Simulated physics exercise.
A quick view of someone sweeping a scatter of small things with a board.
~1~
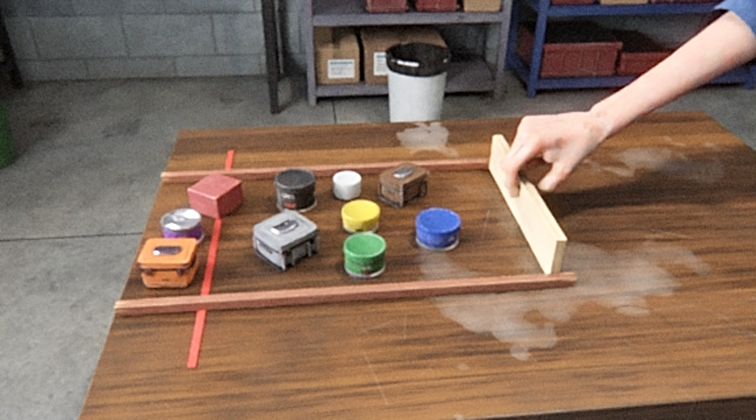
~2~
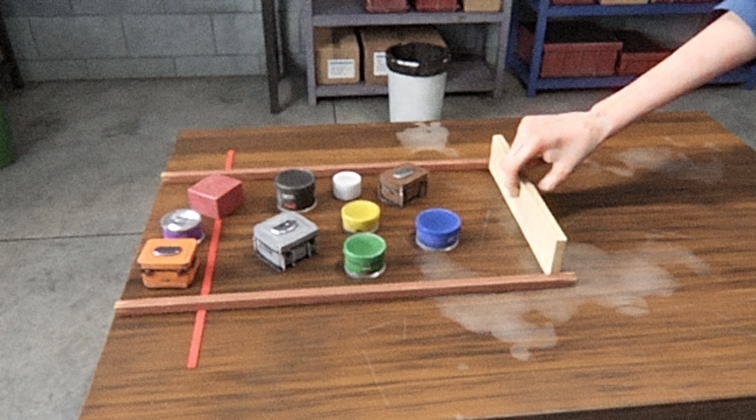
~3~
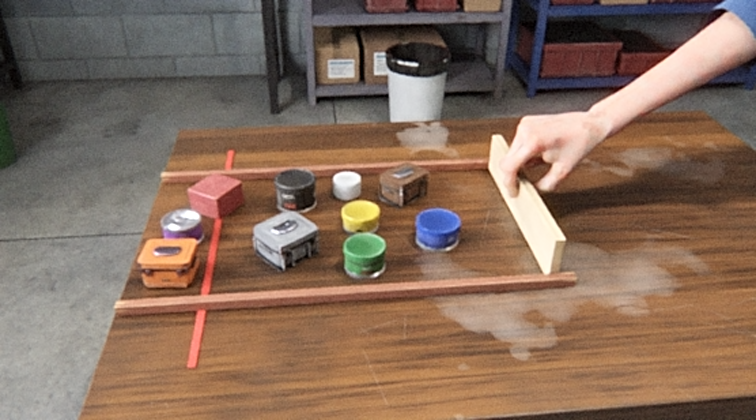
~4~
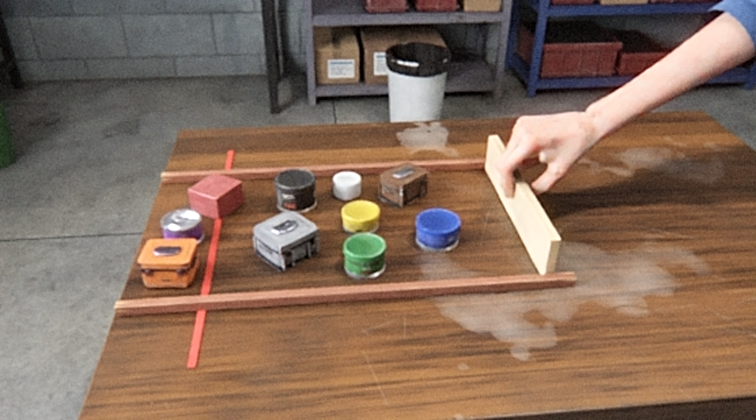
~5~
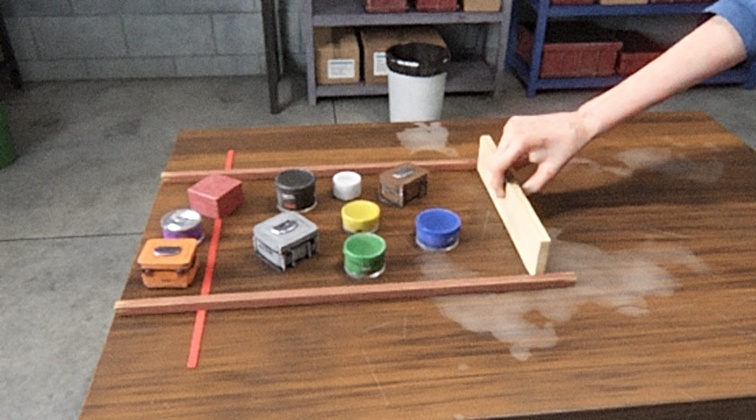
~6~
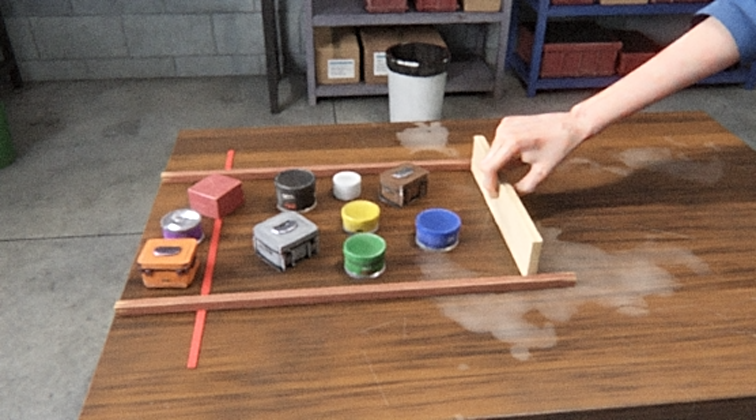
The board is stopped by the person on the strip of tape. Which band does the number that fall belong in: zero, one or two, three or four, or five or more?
Lost one or two.
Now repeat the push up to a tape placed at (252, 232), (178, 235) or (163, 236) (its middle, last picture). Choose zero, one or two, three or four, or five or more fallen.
In order: No fall at all, five or over, 5 or more.
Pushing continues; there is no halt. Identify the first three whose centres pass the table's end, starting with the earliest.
Order, earliest first: Orange case, red block, grey case.
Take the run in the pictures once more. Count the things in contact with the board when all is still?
Contact count: 5.
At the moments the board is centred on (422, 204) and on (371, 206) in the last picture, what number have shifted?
Moved so far: 2, then 5.
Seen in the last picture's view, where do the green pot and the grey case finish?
You'll find the first one at (184, 275) and the second at (135, 258).
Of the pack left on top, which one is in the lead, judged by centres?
The one you want is the grey case.
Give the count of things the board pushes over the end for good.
It comes to 2.
Early on, none off yet; orange case at rest near (170, 263); purple pot at rest near (183, 229); red block at rest near (217, 196).
Finally, the number that fall off is one or two; lost, red block and orange case.
